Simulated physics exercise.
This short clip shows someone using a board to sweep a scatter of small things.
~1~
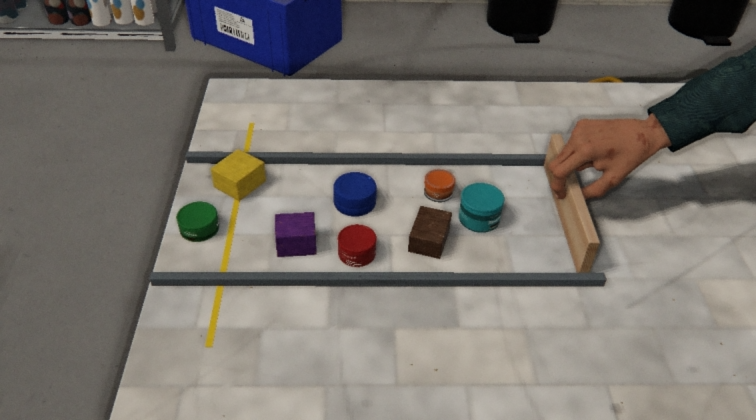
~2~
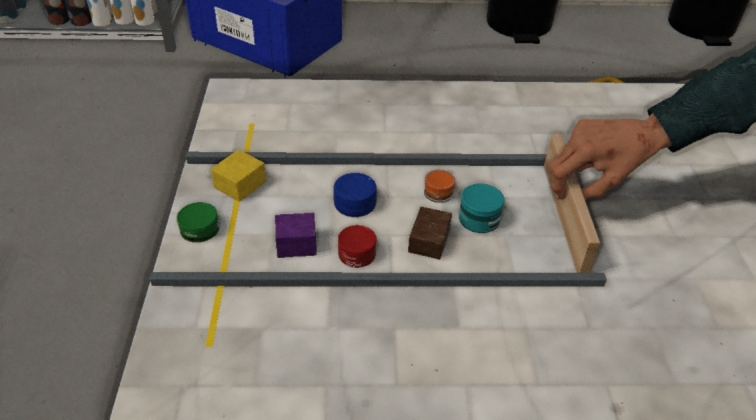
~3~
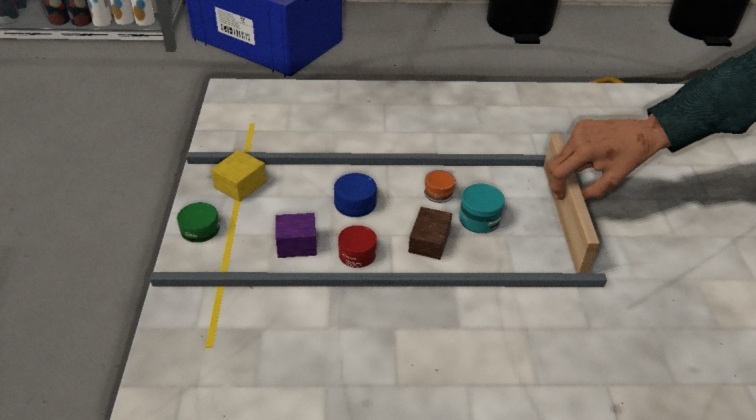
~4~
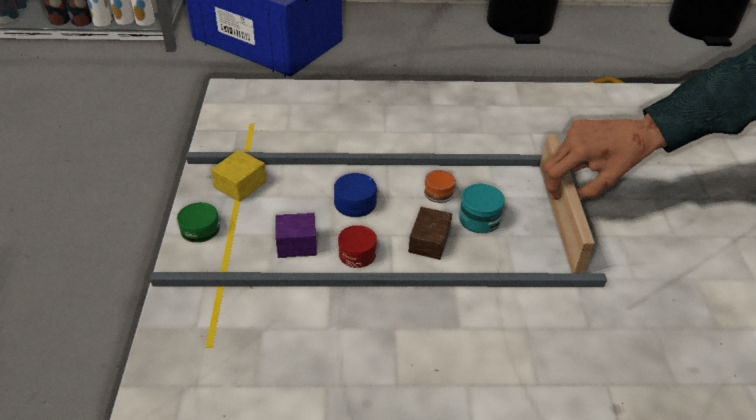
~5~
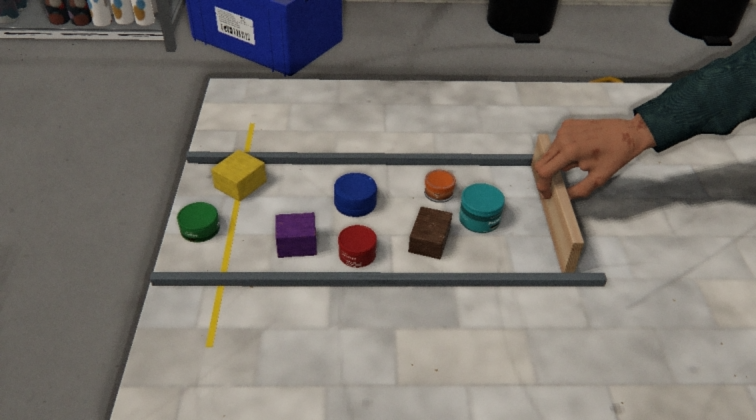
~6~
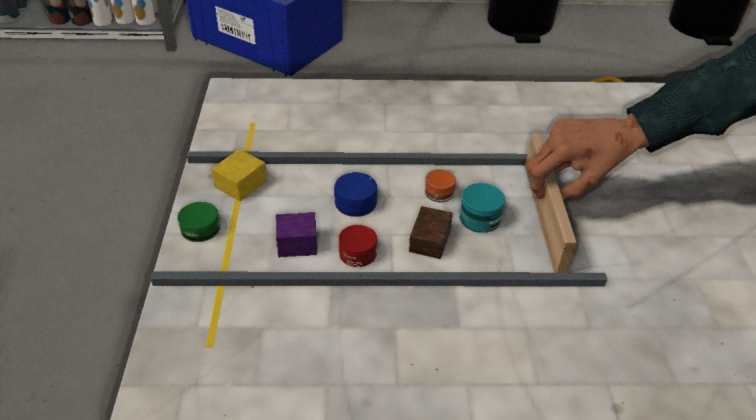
The clip shows a hand holding a wooden board upright between two rails on a tiled surface, at first still, then sliding it slightly left toward scattered colored tubs and blocks, which stay in place around a yellow line.
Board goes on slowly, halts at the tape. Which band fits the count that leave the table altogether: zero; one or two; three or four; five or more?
The loss over the edge is just one or two.
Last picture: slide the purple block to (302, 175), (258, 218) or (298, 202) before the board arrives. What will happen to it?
Keeps its place; Keeps its place; Keeps its place.
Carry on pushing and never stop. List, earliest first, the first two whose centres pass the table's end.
The green tub and then the yellow block.
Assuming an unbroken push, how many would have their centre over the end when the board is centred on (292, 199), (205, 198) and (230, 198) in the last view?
Over the end: 0, 5, 2.
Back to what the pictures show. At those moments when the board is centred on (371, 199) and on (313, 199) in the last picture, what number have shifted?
The count is 6 at the first point and 7 at the second.
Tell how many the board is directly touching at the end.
At rest, 3 are in contact.
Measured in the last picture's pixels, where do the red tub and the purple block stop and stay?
About (170, 256), and the other about (176, 221).
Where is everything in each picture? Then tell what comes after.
The first frame shows green tub (198, 222); yellow block (239, 175); purple block (296, 234); board (569, 200); tape (234, 216).
The second frame shows yellow block (239, 175); orange tin (439, 186).
The third frame shows purple block (296, 235); turquoise tub (481, 209).
The fourth frame shows green tub (199, 222); brown block (430, 233).
The fifth frame shows yellow block (239, 175); red tub (357, 246).
The sixth frame shows green tub (199, 222); yellow block (240, 175); purple block (297, 235); board (548, 200); tape (235, 216).
Soon after, none off yet; green tub at rest near (199, 222); yellow block at rest near (240, 175); purple block at rest near (297, 235).
Then, none off yet; green tub at rest near (199, 222); yellow block at rest near (240, 175); purple block moved a little near (276, 233).
Further on, none off yet; green tub moved a little near (186, 222); yellow block moved about its own width near (202, 171); purple block moved well along near (223, 222).
At rest, the number that fall off is one or two; fallen, yellow block and green tub.
